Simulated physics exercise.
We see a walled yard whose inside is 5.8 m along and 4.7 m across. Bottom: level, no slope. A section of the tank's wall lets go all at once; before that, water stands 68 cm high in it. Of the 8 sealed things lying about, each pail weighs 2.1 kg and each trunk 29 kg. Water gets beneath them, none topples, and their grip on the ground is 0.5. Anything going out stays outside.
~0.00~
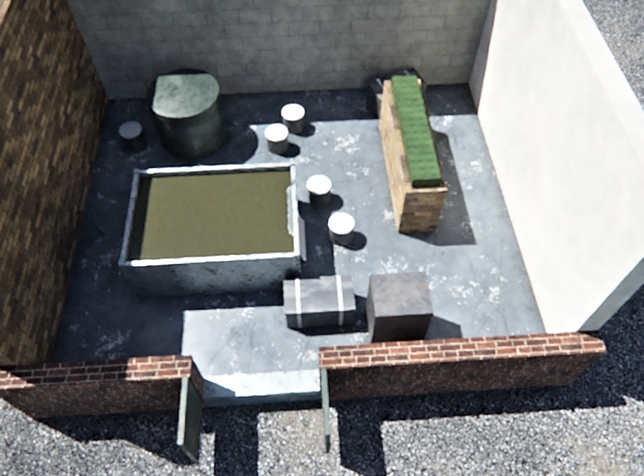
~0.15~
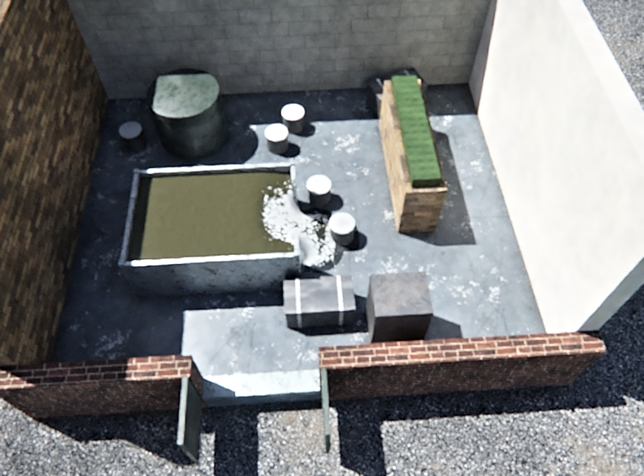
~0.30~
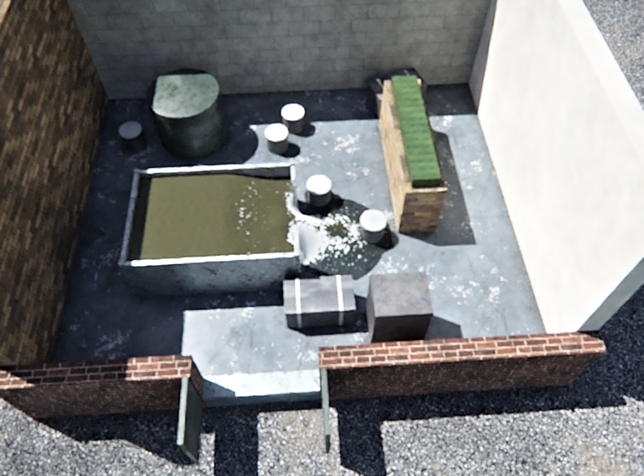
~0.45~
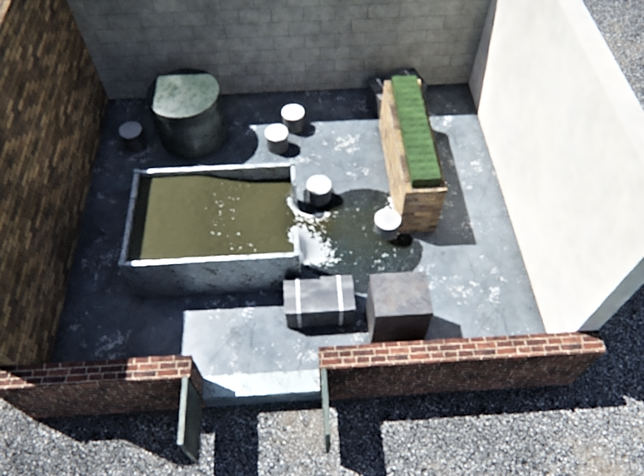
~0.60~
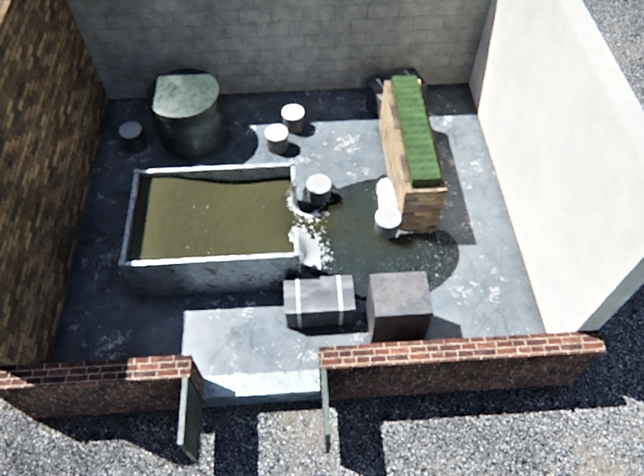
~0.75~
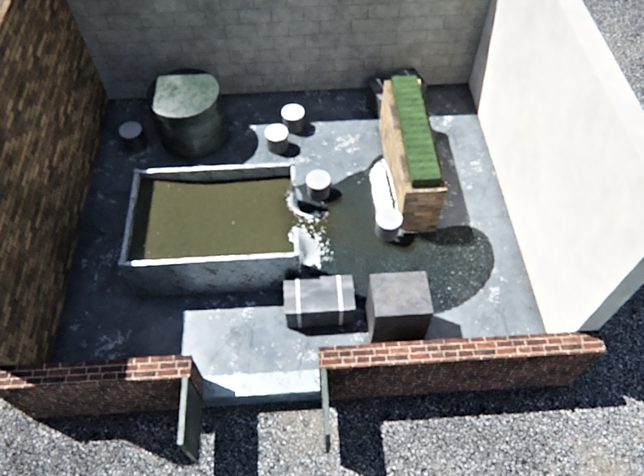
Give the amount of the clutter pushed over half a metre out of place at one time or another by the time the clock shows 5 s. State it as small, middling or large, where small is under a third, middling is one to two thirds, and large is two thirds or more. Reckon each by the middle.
Small.
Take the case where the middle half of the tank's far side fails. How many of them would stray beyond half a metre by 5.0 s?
Then 5.
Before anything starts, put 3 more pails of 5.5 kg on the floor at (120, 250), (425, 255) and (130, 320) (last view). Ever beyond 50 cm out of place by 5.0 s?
One after another they come out inside the limit, above it, inside the limit.
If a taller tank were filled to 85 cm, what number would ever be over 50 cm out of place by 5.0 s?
Then the count would be 3.
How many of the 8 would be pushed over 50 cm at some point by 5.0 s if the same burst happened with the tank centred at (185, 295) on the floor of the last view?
That would give 4.
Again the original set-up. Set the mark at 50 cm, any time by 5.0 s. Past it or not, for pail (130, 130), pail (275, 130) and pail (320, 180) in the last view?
The first is inside the limit, the second inside the limit, and the third inside the limit.
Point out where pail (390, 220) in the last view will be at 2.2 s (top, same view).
Look for it near (550, 309).
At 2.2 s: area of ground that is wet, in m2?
Roughly 11.5 m2.
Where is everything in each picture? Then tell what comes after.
In the first picture, a pail at (342, 223), on the bottom; a pail at (319, 184), on the bottom; water covers 2.5 m2; 0 of 8 have shifted.
In the second picture, a pail at (342, 223), on the bottom; a pail at (319, 184) rests on the ground; 2.9 m2 under water; 0 of 8 have shifted.
In the third picture, a pail at (374, 220) rests on the ground, 41 cm from its start; a pail at (319, 184) rests on the ground; 3.5 m2 under water; 1 of 8 have shifted.
In the fourth picture, a pail at (388, 219), on the bottom, 59 cm from its start; a pail at (319, 184) rests on the ground; 4.3 m2 under water; 1 of 8 have shifted.
In the fifth picture, a pail at (388, 217), afloat, 59 cm from its start; a pail at (319, 184), on the bottom; water covers 5.0 m2; 1 of 8 have shifted.
In the sixth picture, a pail at (389, 218), afloat, 59 cm from its start; a pail at (318, 179), on the bottom, 9 cm from its start; water covers 5.9 m2; 2 of 8 have shifted.
After 1.1 s 1 of 8 are over 50 cm from their spots; 1 afloat.
After 2.2 s 1 of 8 are over 50 cm from their spots; 1 afloat.
After 3.5 s 2 of 8 are over 50 cm from their spots; 2 afloat.
After 5.0 s 2 of 8 are over 50 cm from their spots, and 2 have been at some point; 5 afloat.
